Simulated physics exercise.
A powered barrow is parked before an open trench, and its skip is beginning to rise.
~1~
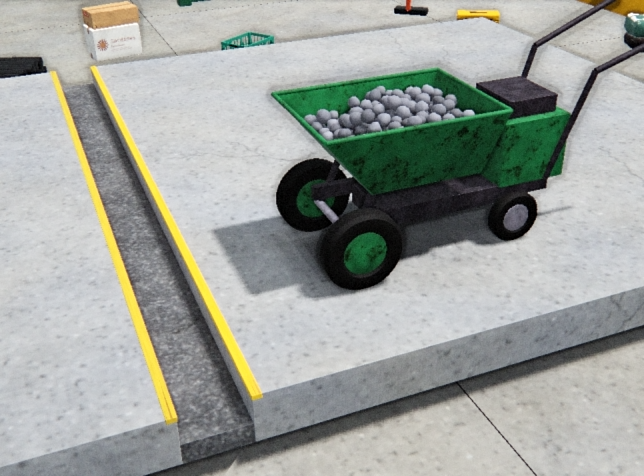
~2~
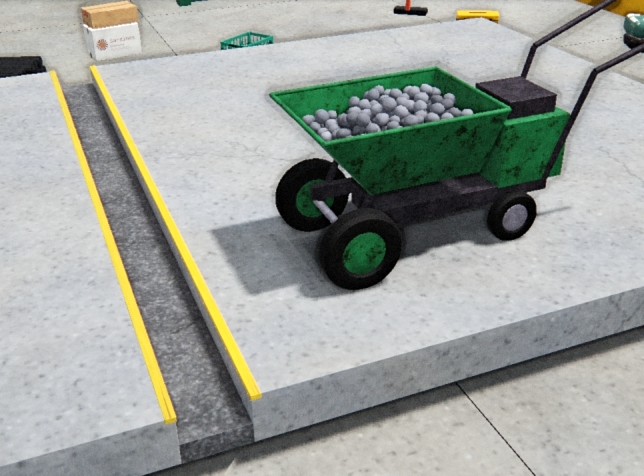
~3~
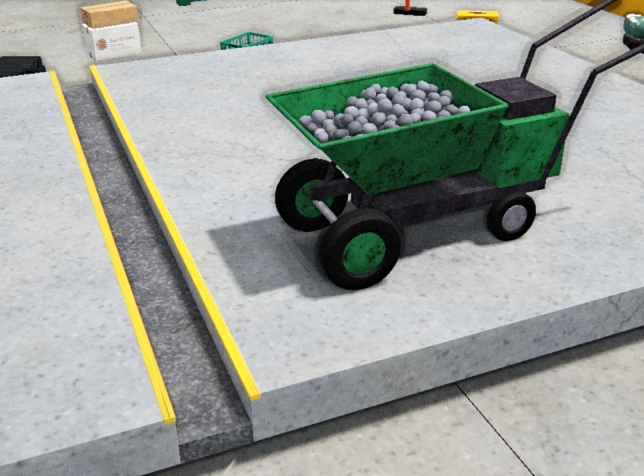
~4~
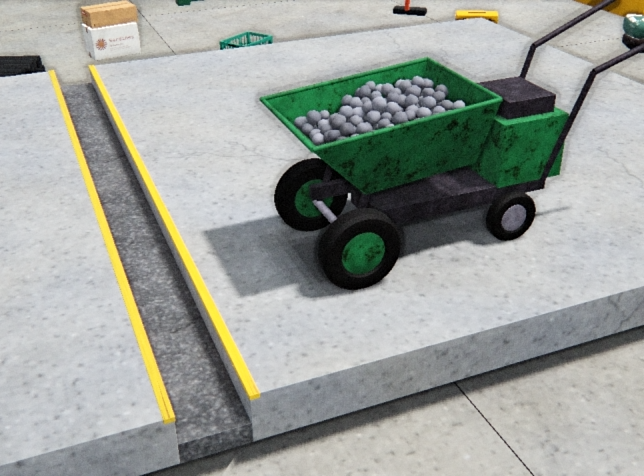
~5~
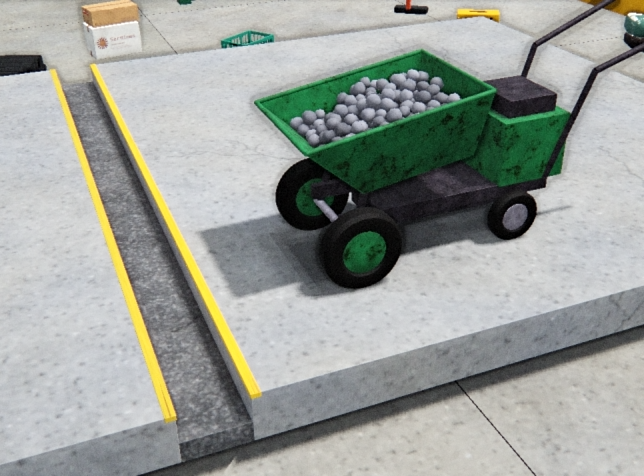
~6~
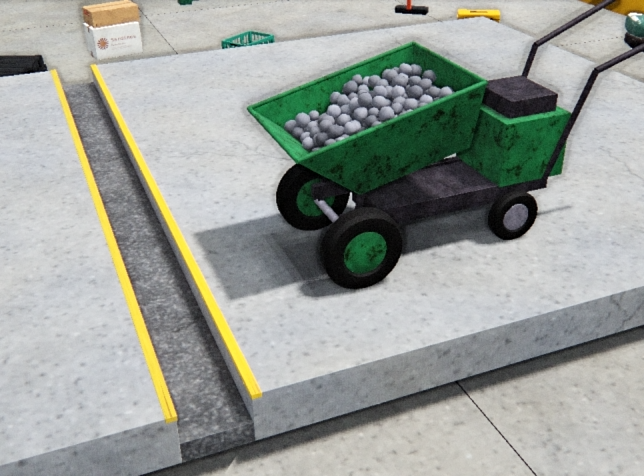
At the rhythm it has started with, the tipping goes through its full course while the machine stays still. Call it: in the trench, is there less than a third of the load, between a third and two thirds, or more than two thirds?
More than two thirds of the load is in the trench.
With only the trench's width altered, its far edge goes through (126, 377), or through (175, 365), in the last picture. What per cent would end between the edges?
Estimated share: Try 1 approx. 90 in a hundred, try 2 approx. 60 in a hundred.
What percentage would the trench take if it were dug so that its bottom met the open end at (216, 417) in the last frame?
Estimate: Approx. 60 per cent.
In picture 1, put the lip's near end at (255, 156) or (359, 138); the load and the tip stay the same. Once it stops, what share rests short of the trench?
The first spot gives roughly 0 %; the second gives roughly 40 %.
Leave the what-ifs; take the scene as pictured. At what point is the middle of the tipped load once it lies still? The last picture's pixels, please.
The centre comes to rest close to (176, 296).
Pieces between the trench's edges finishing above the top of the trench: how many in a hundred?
Roughly 30 %.
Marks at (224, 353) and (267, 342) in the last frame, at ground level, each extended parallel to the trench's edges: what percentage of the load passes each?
Respectively 80 and 90 percent.
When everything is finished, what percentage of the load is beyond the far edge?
It comes to close to 5 %.
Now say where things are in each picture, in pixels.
The first picture shows lip of the skip at (326, 144), level; top of the load at (403, 113), round cobbles; first edge of the trench at (235, 351); far edge at (155, 371), the trench under half as wide as the skip, and about half as deep as wide.
The second picture shows lip of the skip at (324, 145), level; top of the load at (401, 113).
The third picture shows lip of the skip at (319, 147), tipped barely; top of the load at (402, 116).
The fourth picture shows lip of the skip at (313, 150), tipped barely; top of the load at (411, 102).
The fifth picture shows lip of the skip at (306, 154), tipped a little; top of the load at (409, 103).
The sixth picture shows lip of the skip at (298, 161), tipped a little; top of the load at (402, 99); first edge of the trench at (235, 349); far edge at (155, 370).
Soon, skip tipped well over; all in the skip.
A while on, skip tipped steeply; nearly all in the skip; a stray few short of the trench; a small part in or heaped over the trench; a stray few falling.
Towards the end, skip tipped right over; about a quarter in the skip; a small part short of the trench; about two thirds in or heaped over the trench; a stray few beyond it.
Finally, skip tipped right over; a small part in the skip; about a quarter short of the trench; most in or heaped over the trench; a stray few beyond it.
